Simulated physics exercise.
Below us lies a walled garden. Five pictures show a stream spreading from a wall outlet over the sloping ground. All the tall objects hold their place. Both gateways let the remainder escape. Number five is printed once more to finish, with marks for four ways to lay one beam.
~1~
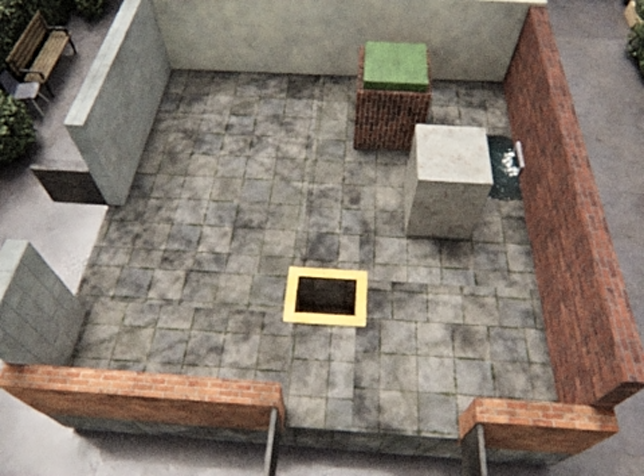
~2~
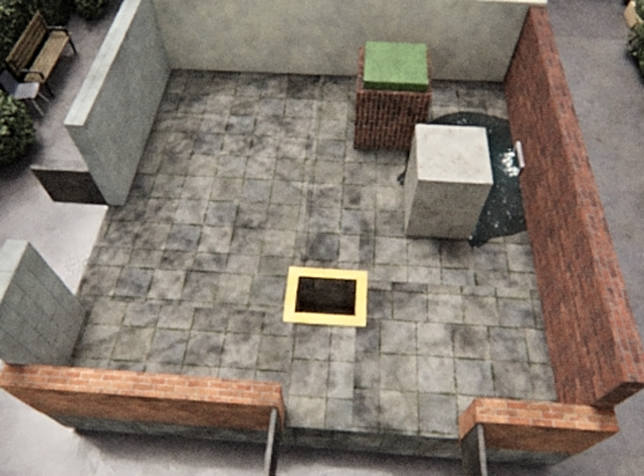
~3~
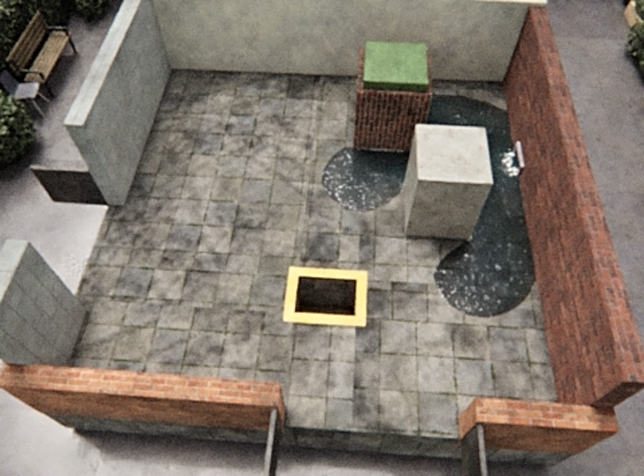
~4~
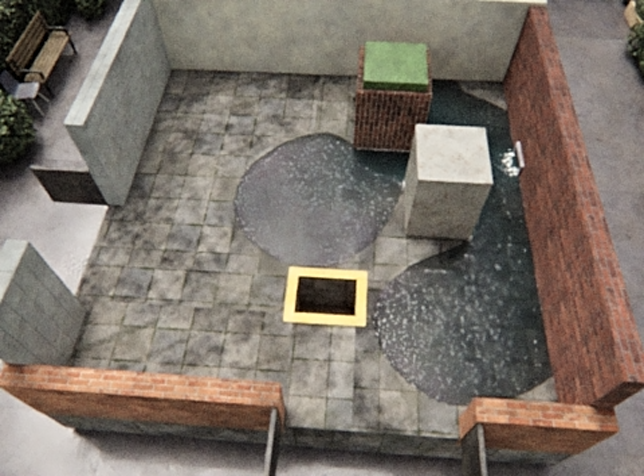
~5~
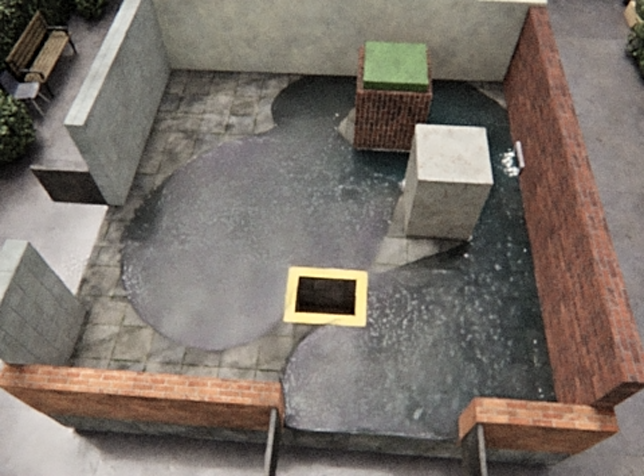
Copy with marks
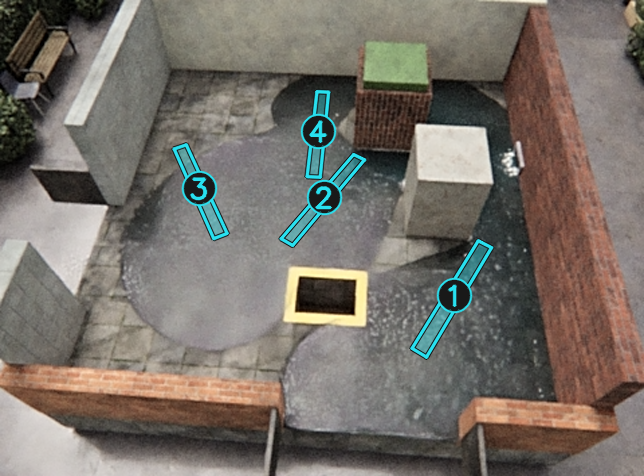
Water pouring from an outfall in the right brick wall, spreading around two blocks across a paved walled garden and reaching a yellow-rimmed drain pit.
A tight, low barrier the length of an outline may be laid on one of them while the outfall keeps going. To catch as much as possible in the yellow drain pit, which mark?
Best: 2.
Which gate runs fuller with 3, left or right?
More leaves on the left.
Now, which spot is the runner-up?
Here it is spot 4.
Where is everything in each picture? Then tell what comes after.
Outfall at (519, 160); yellow drain pit at (326, 296); open gate at (107, 255); open gate at (371, 412); water covers 3 % of the ground and shows as far out as (512, 190); yellow drain pit still dry.
Water covers 9 % of the ground and shows as far out as (443, 124); yellow drain pit still dry.
Water covers 18 % of the ground and shows as far out as (332, 163); yellow drain pit still dry.
Water covers 36 % of the ground and shows as far out as (251, 230); yellow drain pit still dry.
Water covers 62 % of the ground and shows as far out as (133, 256); yellow drain pit taking water.
On the marked copy, 1 from (419, 352) to (484, 244); 2 from (286, 242) to (359, 157); 3 from (180, 146) to (220, 236); 4 from (313, 176) to (322, 91).
If 1 is chosen, about 11 % of the stream runs into the yellow drain pit, about 87 % out by the gates.
If 2 is chosen, about 32 % of the stream runs into the yellow drain pit, about 66 % out by the gates.
If 3 is chosen, about 9 % of the stream runs into the yellow drain pit, about 88 % out by the gates.
If 4 is chosen, about 20 % of the stream runs into the yellow drain pit, about 78 % out by the gates.
